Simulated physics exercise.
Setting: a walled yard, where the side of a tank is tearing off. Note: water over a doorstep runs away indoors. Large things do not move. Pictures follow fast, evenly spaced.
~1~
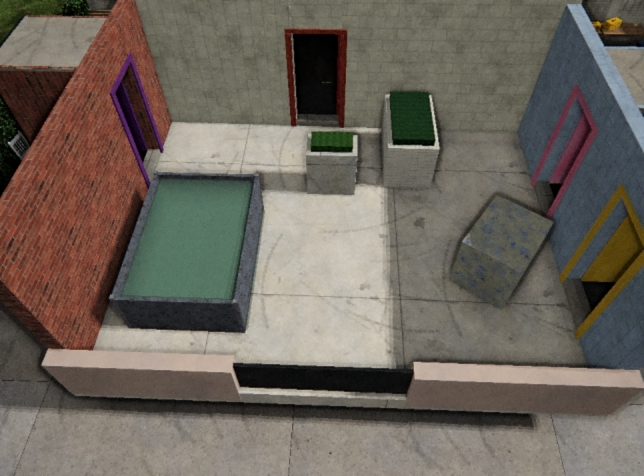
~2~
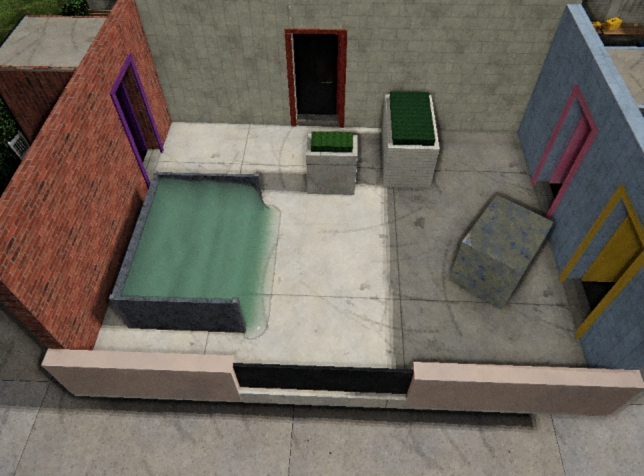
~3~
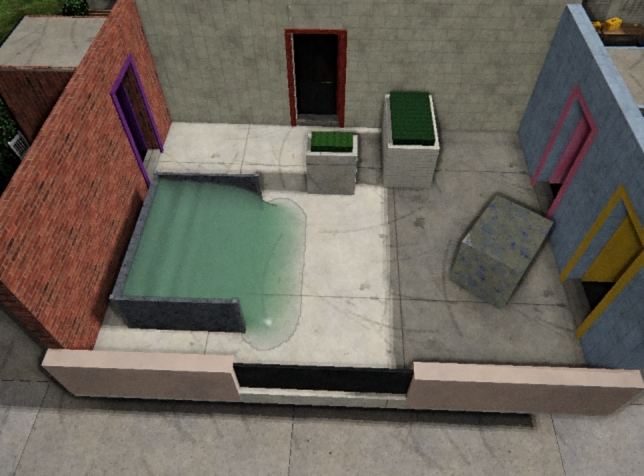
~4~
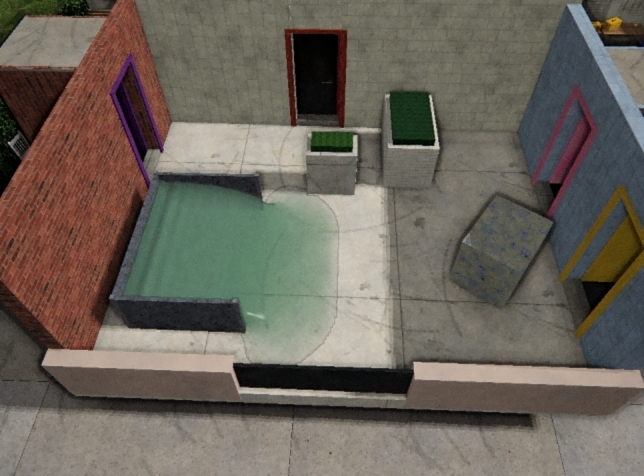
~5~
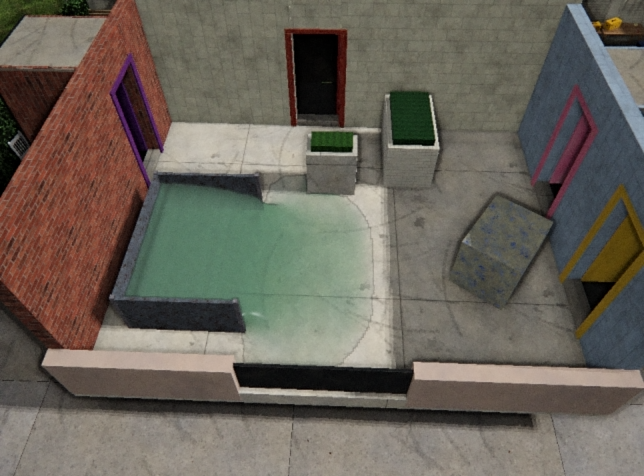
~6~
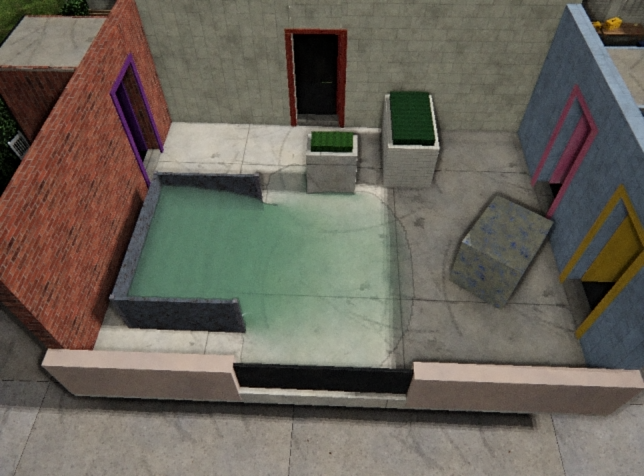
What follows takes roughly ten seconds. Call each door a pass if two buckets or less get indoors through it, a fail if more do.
Pink door: Fail, purple door: Pass, red door: Pass, yellow door: Fail.
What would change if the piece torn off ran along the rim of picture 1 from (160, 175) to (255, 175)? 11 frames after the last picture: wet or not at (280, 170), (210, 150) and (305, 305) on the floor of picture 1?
Taken in turn they're swamped, swamped and unwetted.
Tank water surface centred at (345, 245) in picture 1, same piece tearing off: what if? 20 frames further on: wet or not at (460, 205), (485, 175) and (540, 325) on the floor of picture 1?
In order: Submerged, submerged, submerged.
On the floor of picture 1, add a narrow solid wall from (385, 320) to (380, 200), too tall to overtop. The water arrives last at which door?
The purple door.
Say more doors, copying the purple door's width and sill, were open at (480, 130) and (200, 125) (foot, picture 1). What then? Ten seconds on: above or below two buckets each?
The first door comes in higher, while the second comes in lower.
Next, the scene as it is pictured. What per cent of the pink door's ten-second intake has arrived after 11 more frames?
Share at that point: Close to 20 in a hundred.
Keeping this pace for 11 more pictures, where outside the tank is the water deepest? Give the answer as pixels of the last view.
(591, 379).
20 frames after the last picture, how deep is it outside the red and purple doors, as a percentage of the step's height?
Close to 20 per cent for the first one and close to 0 per cent for the second.
A moment on, water covers 50 % of the floor; the pink door not reached, the purple door not reached, the red door wet at the sill, nothing in, the yellow door not reached.
Next, water covers 60 % of the floor; the pink door over two buckets in, the purple door not reached, the red door wet at the sill, nothing in, the yellow door wet at the sill, nothing in.
Then, water covers 70 % of the floor; the pink door far over two buckets in, the purple door not reached, the red door wet at the sill, nothing in, the yellow door under two buckets in.
Later, water covers 80 % of the floor; the pink door far over two buckets in, the purple door not reached, the red door wet at the sill, nothing in, the yellow door over two buckets in.
In the end, water covers 100 % of the floor; the pink door far over two buckets in, the purple door wet at the sill, nothing in, the red door wet at the sill, nothing in, the yellow door over two buckets in.
